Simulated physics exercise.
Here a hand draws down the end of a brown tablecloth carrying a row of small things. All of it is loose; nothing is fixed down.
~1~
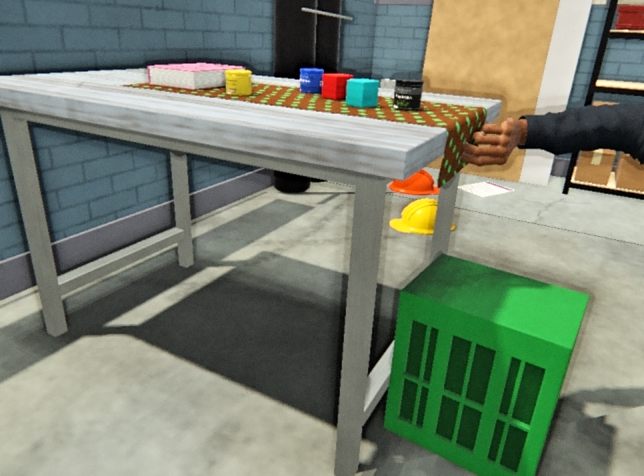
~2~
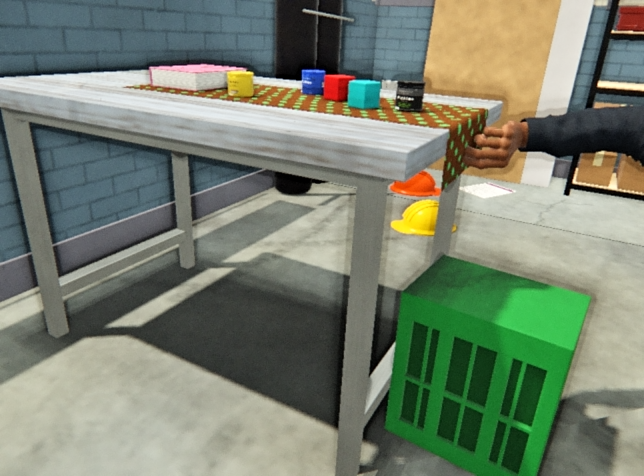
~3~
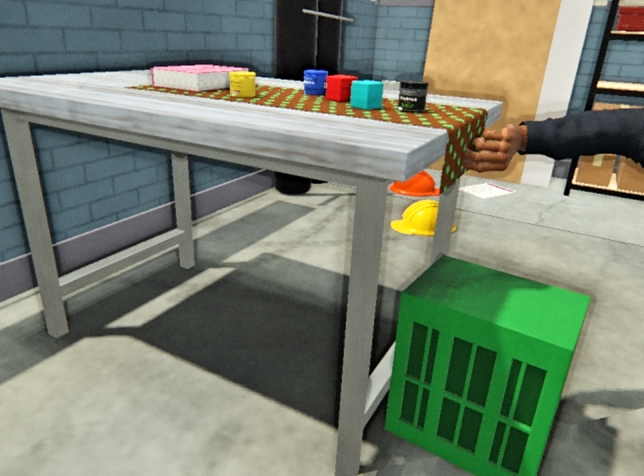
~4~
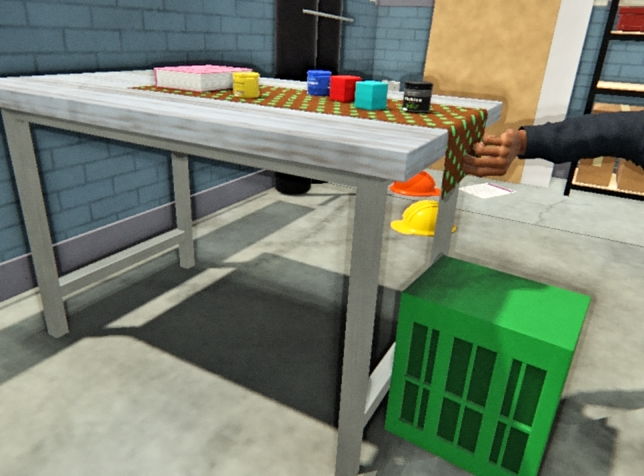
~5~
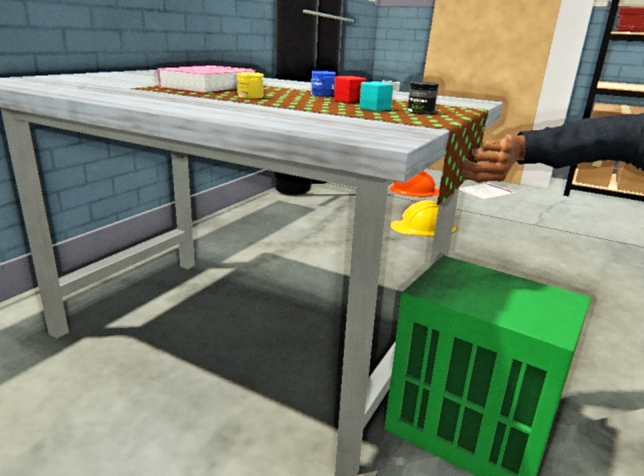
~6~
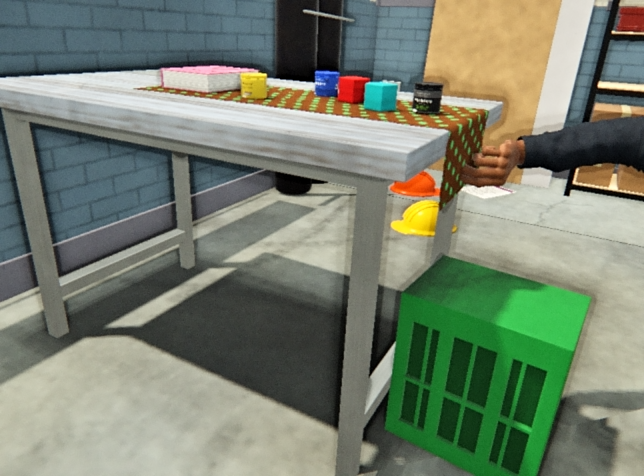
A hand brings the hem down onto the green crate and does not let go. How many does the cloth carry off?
From here the drop count reads two, plain and simple.
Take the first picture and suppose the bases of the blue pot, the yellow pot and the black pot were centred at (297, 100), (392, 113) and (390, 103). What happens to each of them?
Result - the blue pot stays put, the yellow pot comes off, and the black pot comes off.
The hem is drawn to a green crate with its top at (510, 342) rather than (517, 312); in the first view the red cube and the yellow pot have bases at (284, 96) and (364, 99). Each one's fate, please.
Red cube: Safe; yellow pot: Lost.
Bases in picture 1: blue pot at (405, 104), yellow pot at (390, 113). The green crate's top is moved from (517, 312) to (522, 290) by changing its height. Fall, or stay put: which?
Observed: Blue pot departs; yellow pot departs.
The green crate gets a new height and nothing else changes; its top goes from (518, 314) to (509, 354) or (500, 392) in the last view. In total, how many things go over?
It comes to 3 for the first height and 4 for the second.
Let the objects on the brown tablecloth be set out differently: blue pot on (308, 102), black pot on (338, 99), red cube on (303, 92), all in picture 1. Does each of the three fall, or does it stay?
Fate of the blue pot: It stays; fate of the black pot: It stays; fate of the red cube: It stays.
Soon after, hem near (454, 240); black pot gone.
After that, hem on the crate; black pot and turquoise cube gone.
In the end, hem on the crate; black pot and turquoise cube gone. The count of fallen things is two.
